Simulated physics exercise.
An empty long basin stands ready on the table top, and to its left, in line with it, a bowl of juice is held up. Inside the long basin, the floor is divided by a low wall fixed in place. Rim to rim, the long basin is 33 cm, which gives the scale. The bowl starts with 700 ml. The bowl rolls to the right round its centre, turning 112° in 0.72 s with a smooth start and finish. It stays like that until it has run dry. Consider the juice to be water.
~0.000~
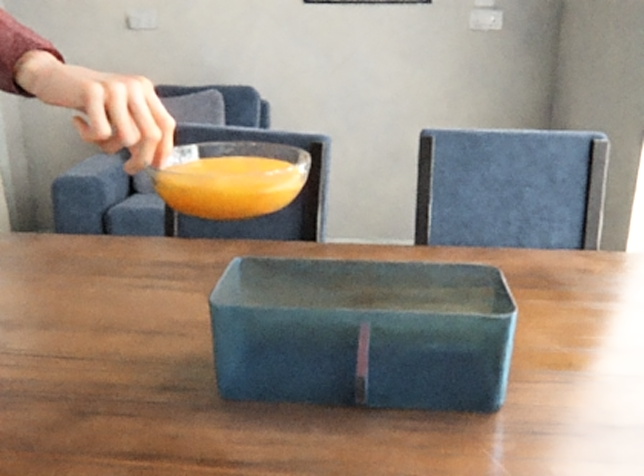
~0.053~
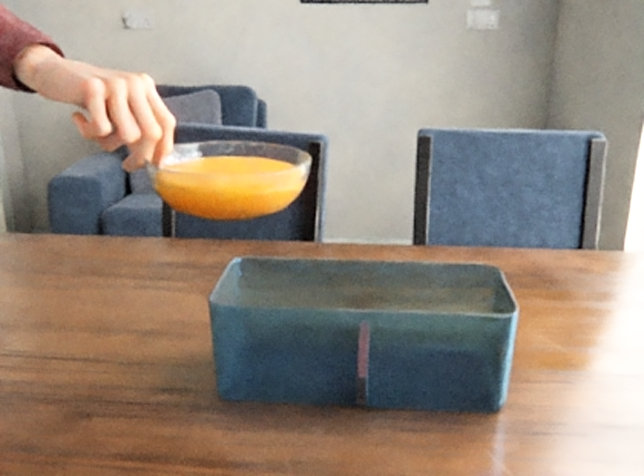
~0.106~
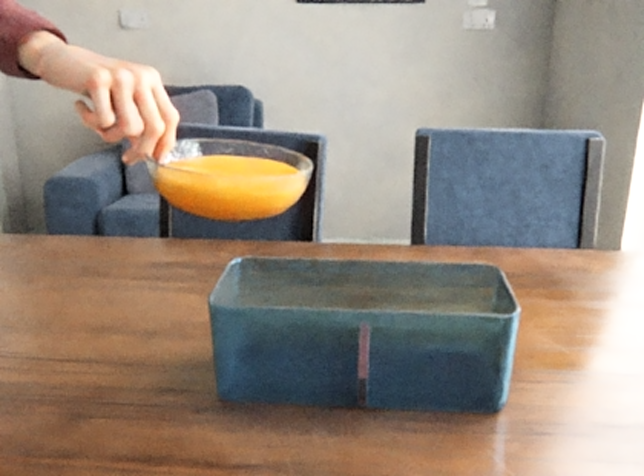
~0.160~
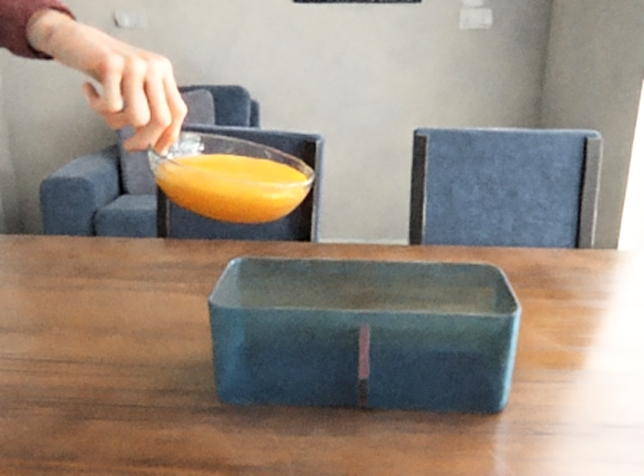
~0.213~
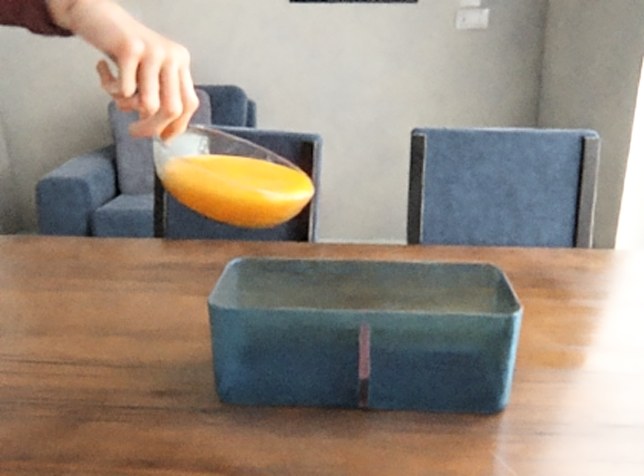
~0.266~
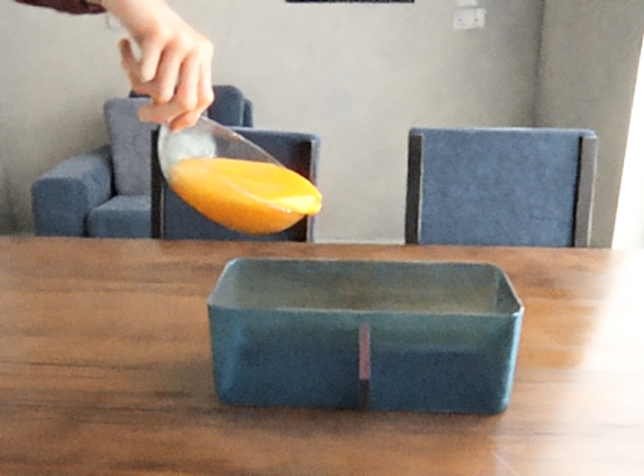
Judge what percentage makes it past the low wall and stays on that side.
Some 32 per cent makes it over and stays.
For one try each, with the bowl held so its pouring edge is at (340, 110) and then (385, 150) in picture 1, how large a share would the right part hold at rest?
First 60, then 65 per cent.
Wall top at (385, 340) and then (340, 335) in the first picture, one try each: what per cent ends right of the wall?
10 then 55 %.
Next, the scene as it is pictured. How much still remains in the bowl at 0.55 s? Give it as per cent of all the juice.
Remaining: Near 2 % of the total.
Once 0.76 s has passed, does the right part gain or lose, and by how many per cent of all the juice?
It climbs by roughly 3 per cent.
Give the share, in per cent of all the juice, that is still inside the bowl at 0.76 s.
Around 0 percent of it.
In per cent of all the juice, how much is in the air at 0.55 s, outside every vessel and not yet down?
It comes to about 9 percent.
By 0.55 s the tilt is 98° and 2 per cent is still to pour, 66 is left of the wall and 22 right of it.
By 0.76 s the tilt is 112° and 0 per cent is still to pour, 62 is left of the wall and 29 right of it.
By 0.98 s the tilt is 112° and 0 per cent is still to pour, 62 is left of the wall and 32 right of it.
By 1.22 s the tilt is 112° and 0 per cent is still to pour, 63 is left of the wall and 32 right of it.
At rest 63 per cent lies left of the wall, 32 right of it and 5 outside.
